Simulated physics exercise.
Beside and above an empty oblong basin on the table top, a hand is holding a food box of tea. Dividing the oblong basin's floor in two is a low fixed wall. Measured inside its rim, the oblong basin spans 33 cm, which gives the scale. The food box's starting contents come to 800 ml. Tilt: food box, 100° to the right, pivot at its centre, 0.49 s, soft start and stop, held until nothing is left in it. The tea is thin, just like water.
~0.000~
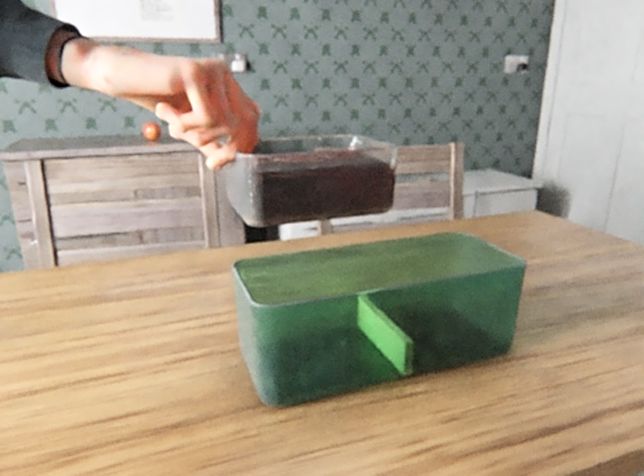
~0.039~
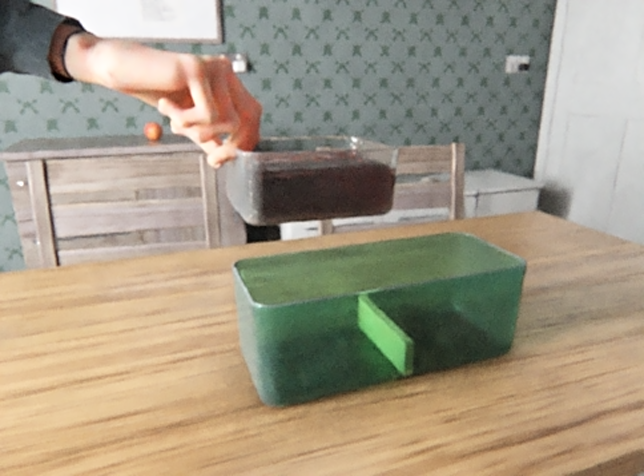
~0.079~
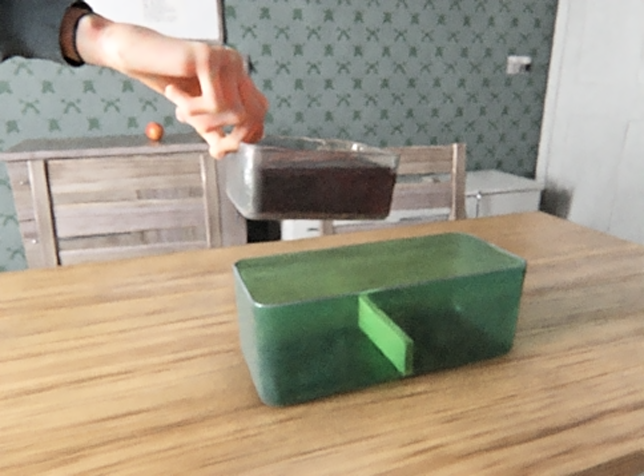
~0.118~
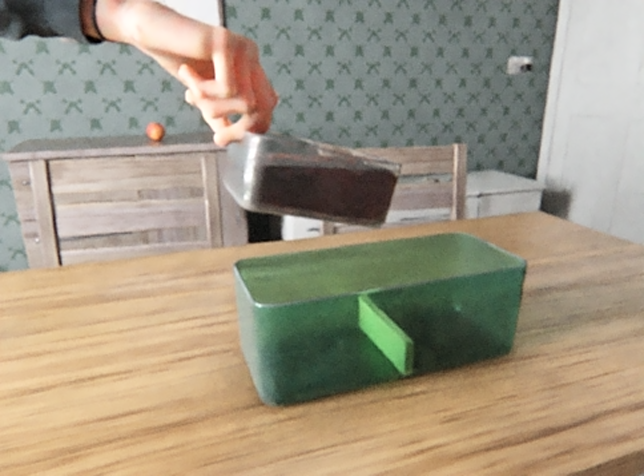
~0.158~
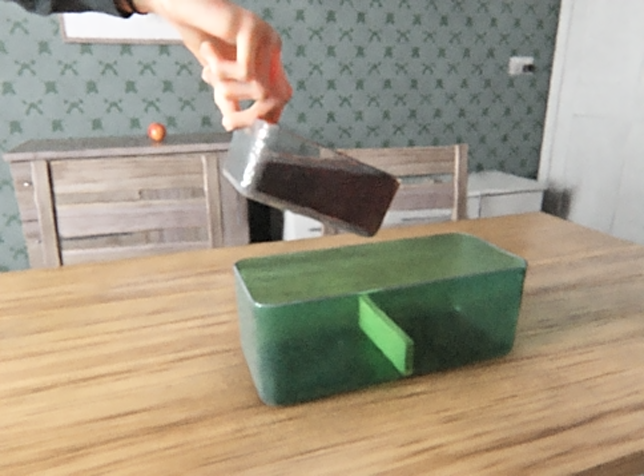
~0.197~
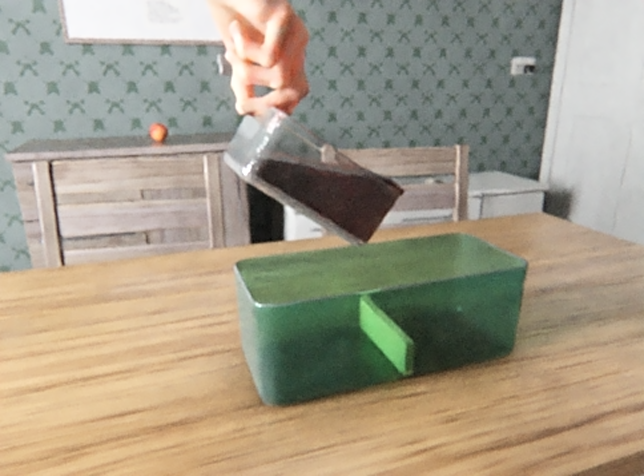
A hand holds a clear food box of dark liquid above an empty green oblong basin on a wooden table, then gradually tilts it, lowering its right side steeply while the basin stays still.
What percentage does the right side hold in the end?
About 50 per cent.
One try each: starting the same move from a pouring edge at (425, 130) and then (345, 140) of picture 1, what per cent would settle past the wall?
In turn about 70 and 35 per cent.
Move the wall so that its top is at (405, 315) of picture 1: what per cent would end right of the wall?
In that case, some 35 percent.
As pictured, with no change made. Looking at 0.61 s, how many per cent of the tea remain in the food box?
3 %.
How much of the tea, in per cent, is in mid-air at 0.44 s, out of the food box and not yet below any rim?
Roughly 34 percent.
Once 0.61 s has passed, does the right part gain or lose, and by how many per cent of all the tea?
A loss, roughly 8.
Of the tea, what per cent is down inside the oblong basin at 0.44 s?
Fraction in basin: Approx. 52%.
Then, 0.44 s in, the tilt is 97° and 15 per cent is still to pour, 5 is left of the wall and 46 right of it.
Then, 0.61 s in, the tilt is 100° and 3 per cent is still to pour, 20 is left of the wall and 58 right of it.
Then, 0.79 s in, the tilt is 100° and 1 per cent is still to pour, 26 is left of the wall and 60 right of it.
Then, 0.99 s in, the tilt is 100° and 0 per cent is still to pour, 37 is left of the wall and 54 right of it.
Finally, 42 per cent lies left of the wall, 50 right of it and 8 outside.
